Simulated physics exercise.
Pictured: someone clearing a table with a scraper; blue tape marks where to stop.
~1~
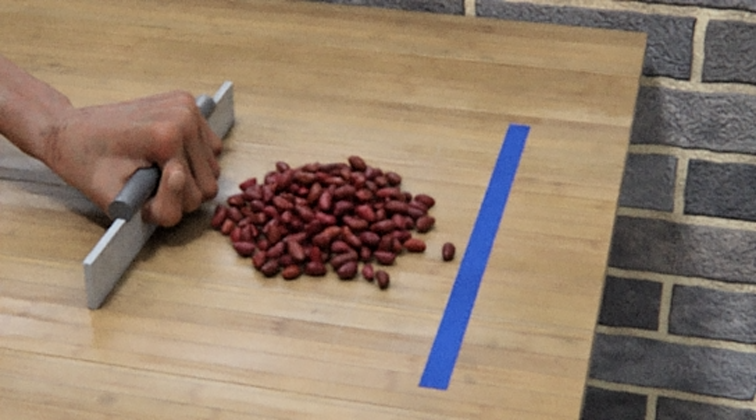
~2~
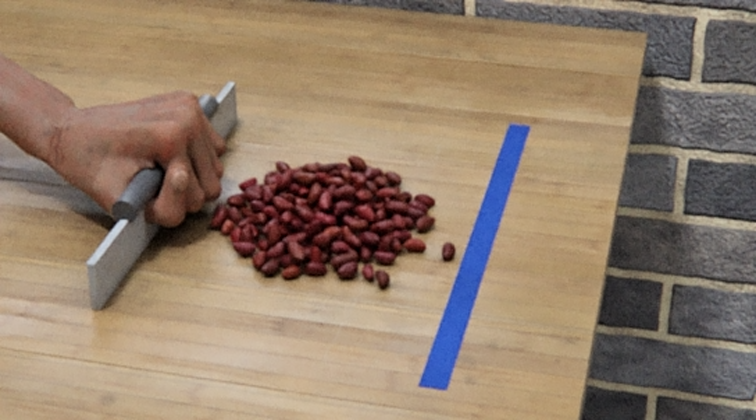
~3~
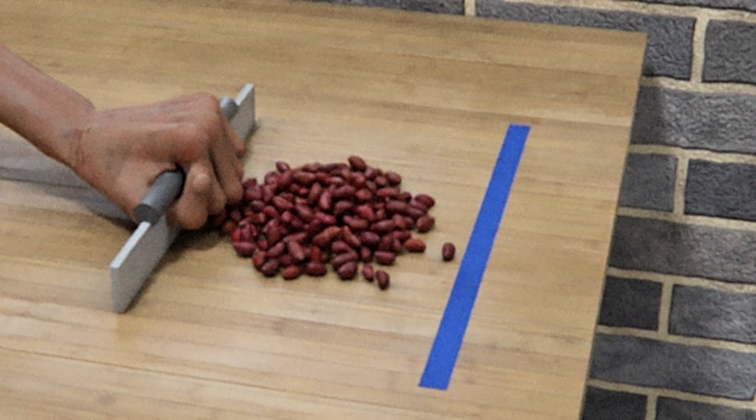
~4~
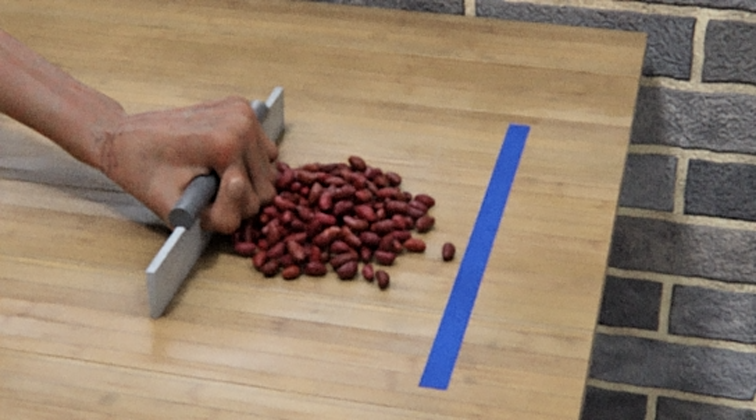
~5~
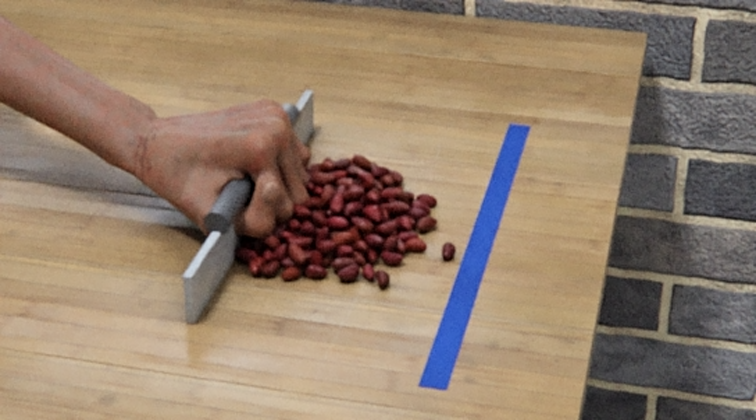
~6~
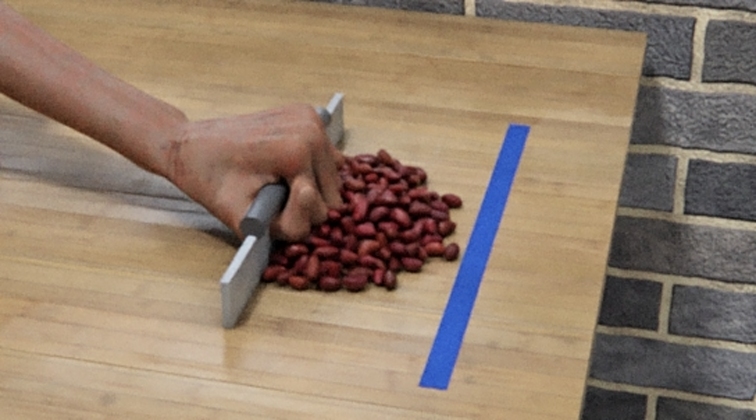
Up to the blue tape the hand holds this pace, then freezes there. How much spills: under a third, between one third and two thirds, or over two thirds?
Under a third.
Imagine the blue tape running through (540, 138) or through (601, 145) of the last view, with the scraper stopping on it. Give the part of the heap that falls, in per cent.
About 40 %, then 100 %.
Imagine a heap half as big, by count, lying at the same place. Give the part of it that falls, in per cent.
0 %, about.
Soon after the last picture, scraper still moving, near (397, 189); heap all on the table, its front near (553, 267).
A little later, scraper stopped at the blue tape; heap a small part over the edge.
Later still, scraper stopped at the blue tape; heap about a quarter over the edge.
At rest, scraper stopped at the blue tape; heap about a quarter over the edge.
